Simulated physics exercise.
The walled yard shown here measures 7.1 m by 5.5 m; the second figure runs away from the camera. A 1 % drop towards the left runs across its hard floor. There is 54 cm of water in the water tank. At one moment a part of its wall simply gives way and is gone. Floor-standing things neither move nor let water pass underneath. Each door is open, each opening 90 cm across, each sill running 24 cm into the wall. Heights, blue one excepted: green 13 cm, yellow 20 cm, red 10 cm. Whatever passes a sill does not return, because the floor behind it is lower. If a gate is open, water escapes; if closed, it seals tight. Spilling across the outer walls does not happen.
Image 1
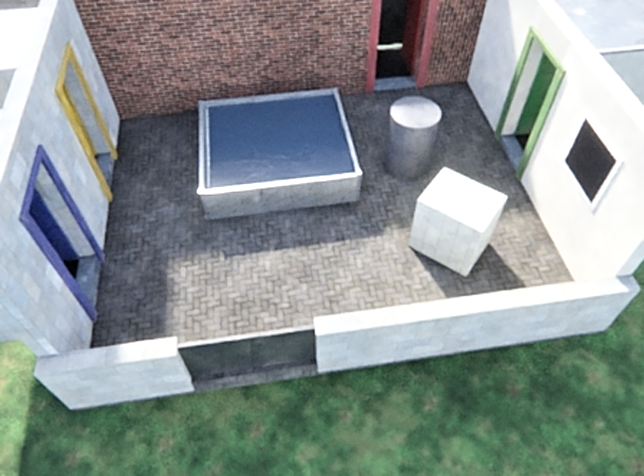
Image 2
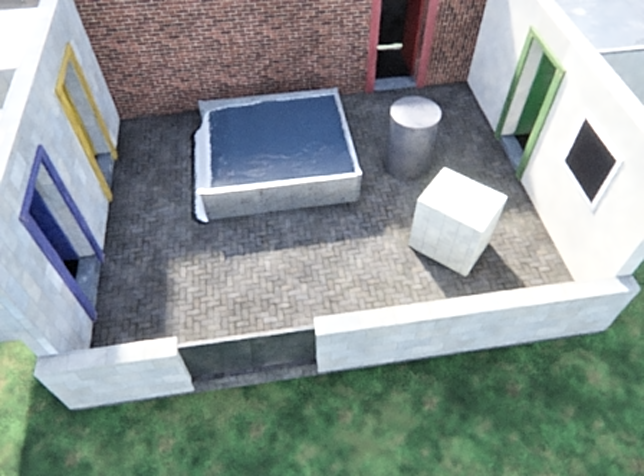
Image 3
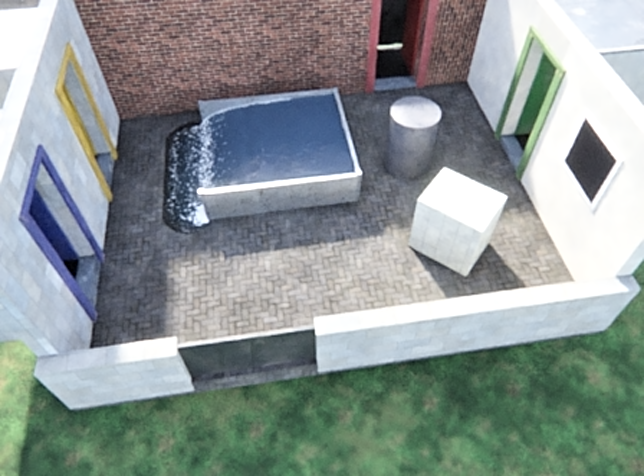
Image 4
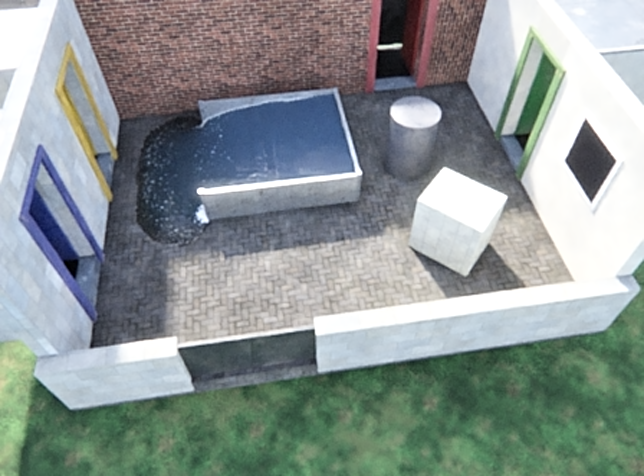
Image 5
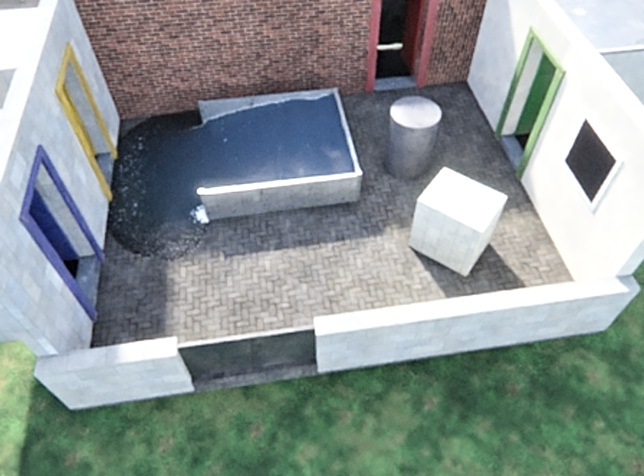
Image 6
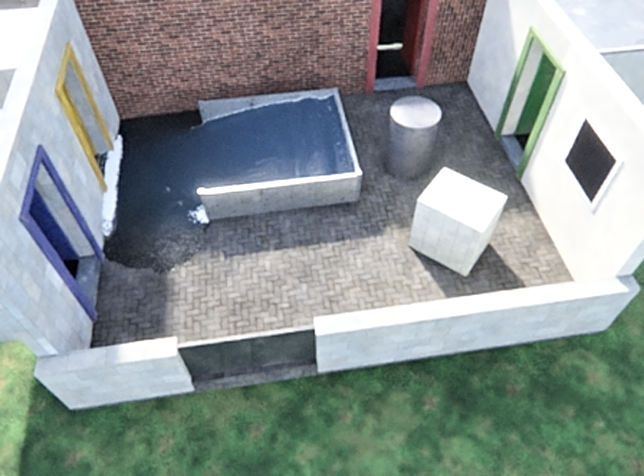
In a walled yard, water pours from a tank's open left side and spreads leftward.
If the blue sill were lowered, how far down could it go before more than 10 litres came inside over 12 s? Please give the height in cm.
Down to about 14 cm.
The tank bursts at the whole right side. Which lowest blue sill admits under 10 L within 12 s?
About 13.0 centimetres.
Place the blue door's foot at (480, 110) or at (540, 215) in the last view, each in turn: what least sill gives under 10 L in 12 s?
You'd want about 12.0 cm there first, then about 8.5 cm.
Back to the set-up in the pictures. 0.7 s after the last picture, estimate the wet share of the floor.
Around 20 per cent of the free floor.
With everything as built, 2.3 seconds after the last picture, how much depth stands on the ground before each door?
Depths in cm: Green 0, yellow 33, red 0, blue 16.
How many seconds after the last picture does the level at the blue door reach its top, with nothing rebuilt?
I'd guess close to 1.6 seconds.
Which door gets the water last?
That would be the green door.
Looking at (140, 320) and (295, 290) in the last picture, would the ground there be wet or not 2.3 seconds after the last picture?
Taking them in turn, they come out submerged and spared.
Then, 0.7 s after the last picture water covers 20 % of the floor, deepest (42 cm) near (120, 122); 12 cm at the blue door, 0 litres in over its 24 cm sill.
Then, 2.3 s after the last picture water covers 35 % of the floor, deepest (36 cm) near (120, 127); 16 cm at the blue door, 0 litres in over its 24 cm sill.
Then, 11.3 s after the last picture water covers 100 % of the floor, deepest (13 cm) near (120, 127); 9 cm at the blue door, 0 litres in over its 24 cm sill.
At the blue door as built, the water peaked near 18 cm, 1.5 s after the last picture.
Run again over the same 12 s with other heights there, 18 litres in over 12.5 cm, 6 litres over 15 cm. The limit of 10 litres is kept from about 14 cm up.
